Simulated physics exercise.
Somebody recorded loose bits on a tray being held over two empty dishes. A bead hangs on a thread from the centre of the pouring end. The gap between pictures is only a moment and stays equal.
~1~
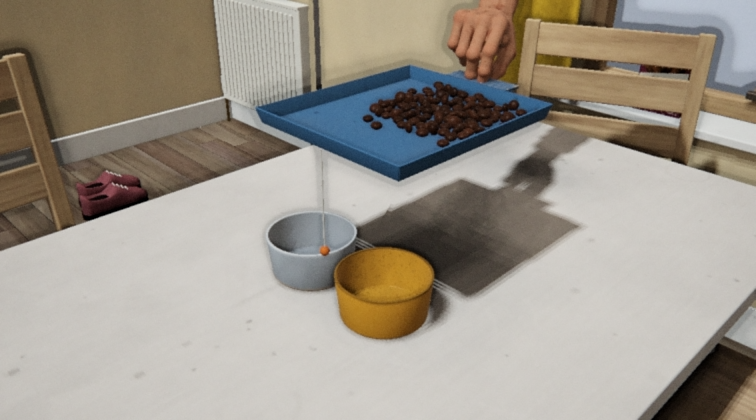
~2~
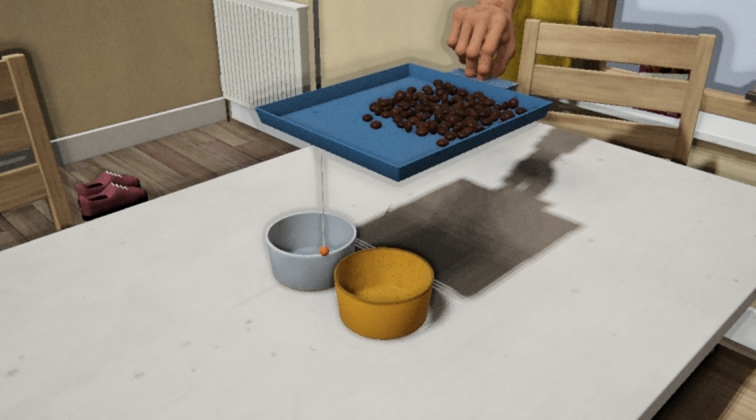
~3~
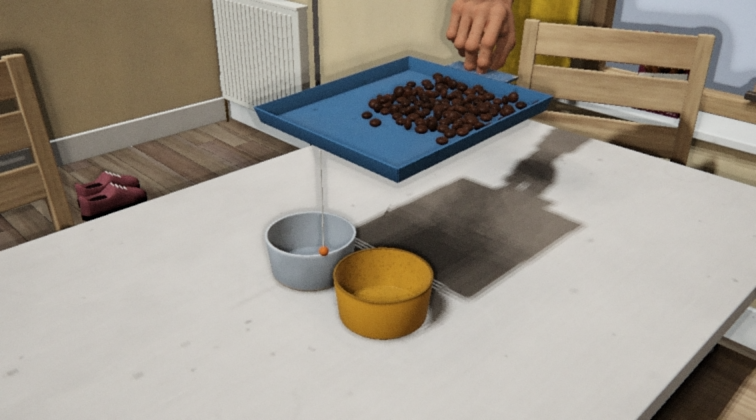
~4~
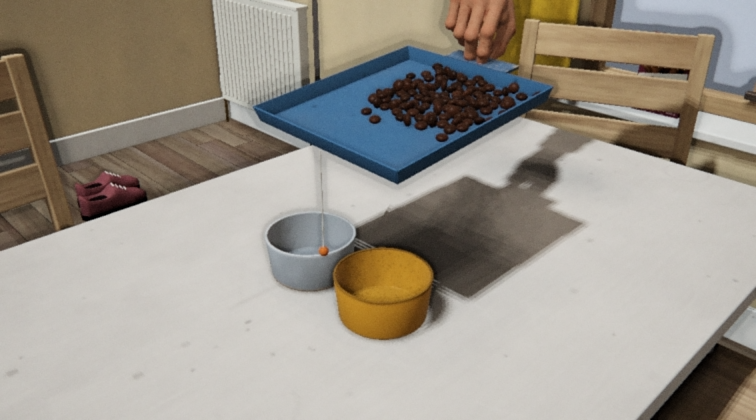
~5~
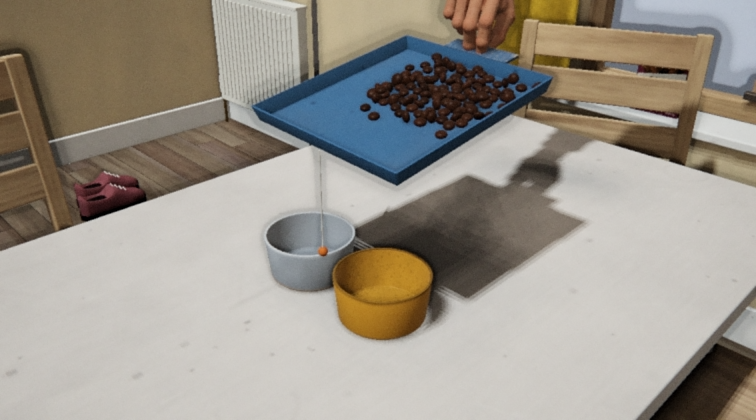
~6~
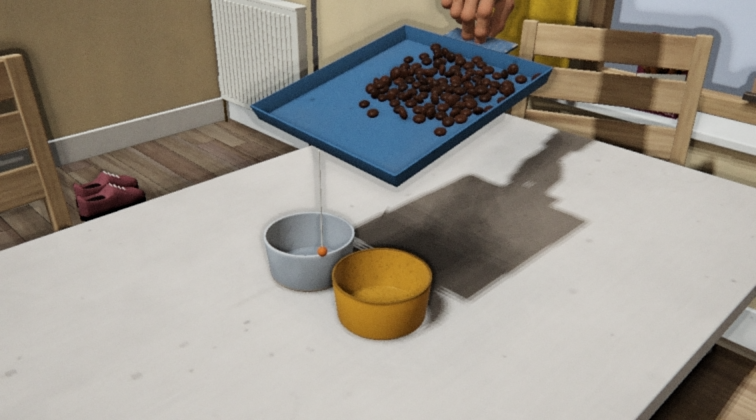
A blue tray of dark brown chocolate drops starts out level above a grey dish and a yellow dish on a white table, held by a hand at its far side. The tray then slowly tilts a little toward its near right corner, while the drops shift barely, staying bunched, and the dishes remain still and empty.
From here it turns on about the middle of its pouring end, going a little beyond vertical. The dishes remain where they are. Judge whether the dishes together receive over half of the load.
They receive under half of it.
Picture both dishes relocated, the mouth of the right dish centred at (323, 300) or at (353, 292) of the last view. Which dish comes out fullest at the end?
Result, try one: The dish further right; try two: The dish further right.
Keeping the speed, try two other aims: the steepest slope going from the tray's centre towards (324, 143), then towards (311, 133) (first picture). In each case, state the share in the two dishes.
The first try gives close to 0 per cent, the second close to 30 per cent.
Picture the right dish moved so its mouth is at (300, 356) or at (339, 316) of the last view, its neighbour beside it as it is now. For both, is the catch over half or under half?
For the two tries in order: Not as much as half, exceeding half.
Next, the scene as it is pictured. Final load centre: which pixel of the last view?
Roughly pixel (334, 365).
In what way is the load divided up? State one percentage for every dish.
Left about 0, right about 0 in a hundred.
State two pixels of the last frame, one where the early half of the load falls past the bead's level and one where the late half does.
The opening part goes through (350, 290); what follows goes through (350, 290).
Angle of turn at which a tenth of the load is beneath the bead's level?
Near 60 degrees.
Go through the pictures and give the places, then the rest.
In the first picture, corners of the pouring end (261, 107) and (399, 164), level; middle of the load (437, 110), flat chocolate drops; left dish (277, 264); right dish (348, 310); bead on its thread (325, 251).
In the second picture, corners of the pouring end (261, 107) and (399, 164), level; middle of the load (437, 109).
In the third picture, corners of the pouring end (260, 107) and (398, 165), tipped barely, lowest at the right corner; middle of the load (437, 105).
In the fourth picture, corners of the pouring end (259, 106) and (397, 167), tipped a little, lowest at the right corner; middle of the load (436, 98).
In the fifth picture, corners of the pouring end (257, 105) and (396, 169), tipped a little, lowest at the right corner; middle of the load (435, 92).
In the sixth picture, corners of the pouring end (256, 105) and (395, 171), tipped a little, lowest at the right corner; middle of the load (435, 85); left dish (275, 265); right dish (346, 311).
Just after the last frame, tray tipped steeply; the larger part on the tray; just a few outside both; about a tenth in the air.
A moment on, tray tipped right over; roughly a quarter on the tray; just a few in the right dish; roughly half outside both; roughly a quarter in the air.
Further on, tray tipped past a quarter turn; just a few in the right dish; almost all outside both.
When it is over, tray tipped past a quarter turn; just a few in the right dish; not one in the left dish; almost all outside both.
